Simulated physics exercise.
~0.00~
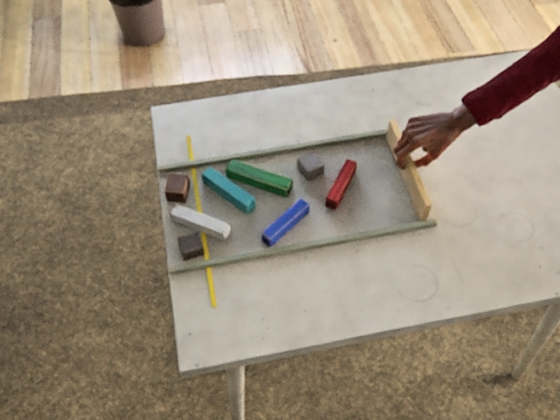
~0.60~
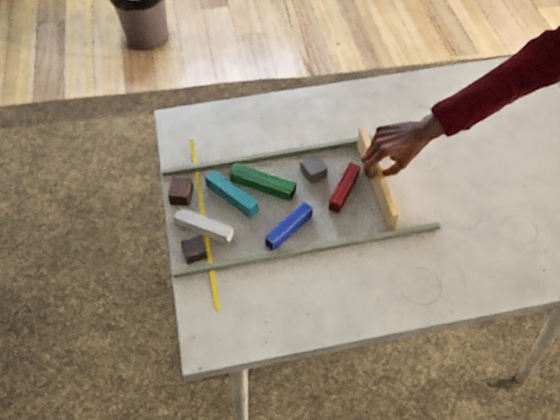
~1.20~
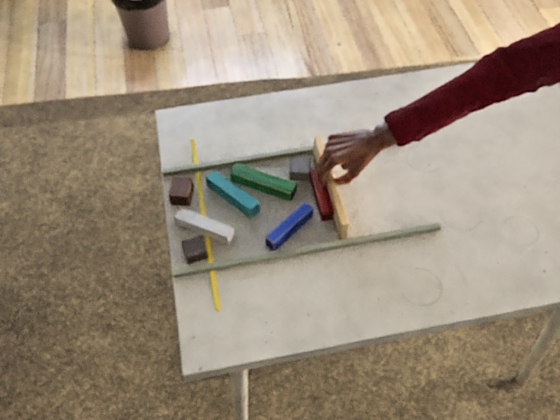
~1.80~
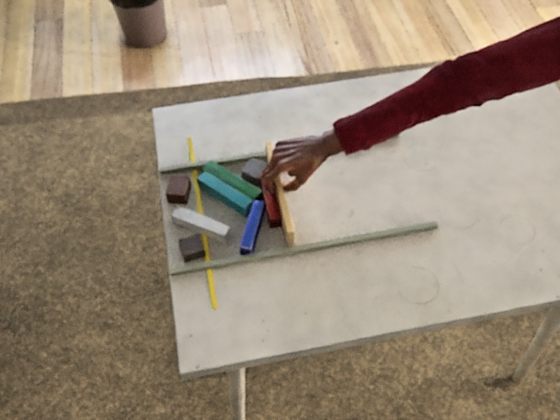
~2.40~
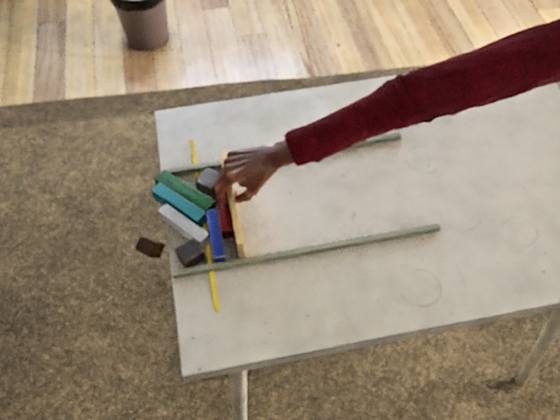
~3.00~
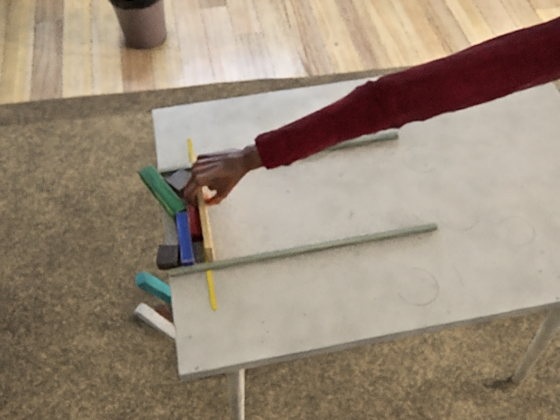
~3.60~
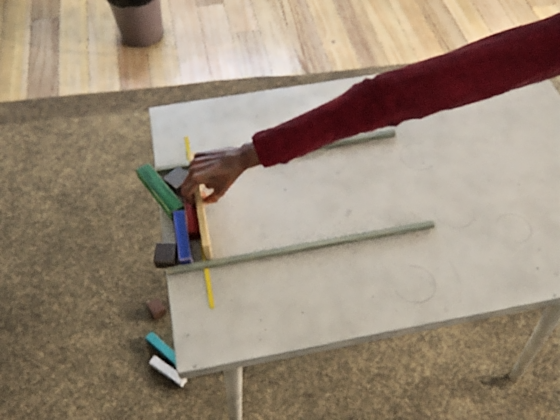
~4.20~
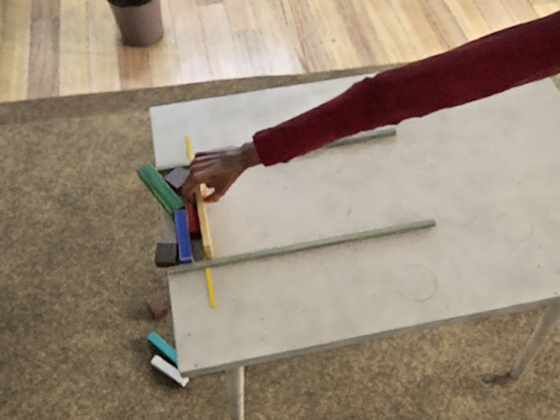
At the start, a hand in a dark red sleeve holds an upright wooden board at the right of a lane between two rails on a pale table, with coloured bars and small blocks scattered to its left. The hand slides the board left, catching the red stick and the grey block. It then gathers the blue, green and turquoise bars, crowding everything toward the edge. A brown block drops off, followed by the turquoise and white bars. The board stops near the yellow tape, with the fallen pieces below and the rest bunched at the edge.
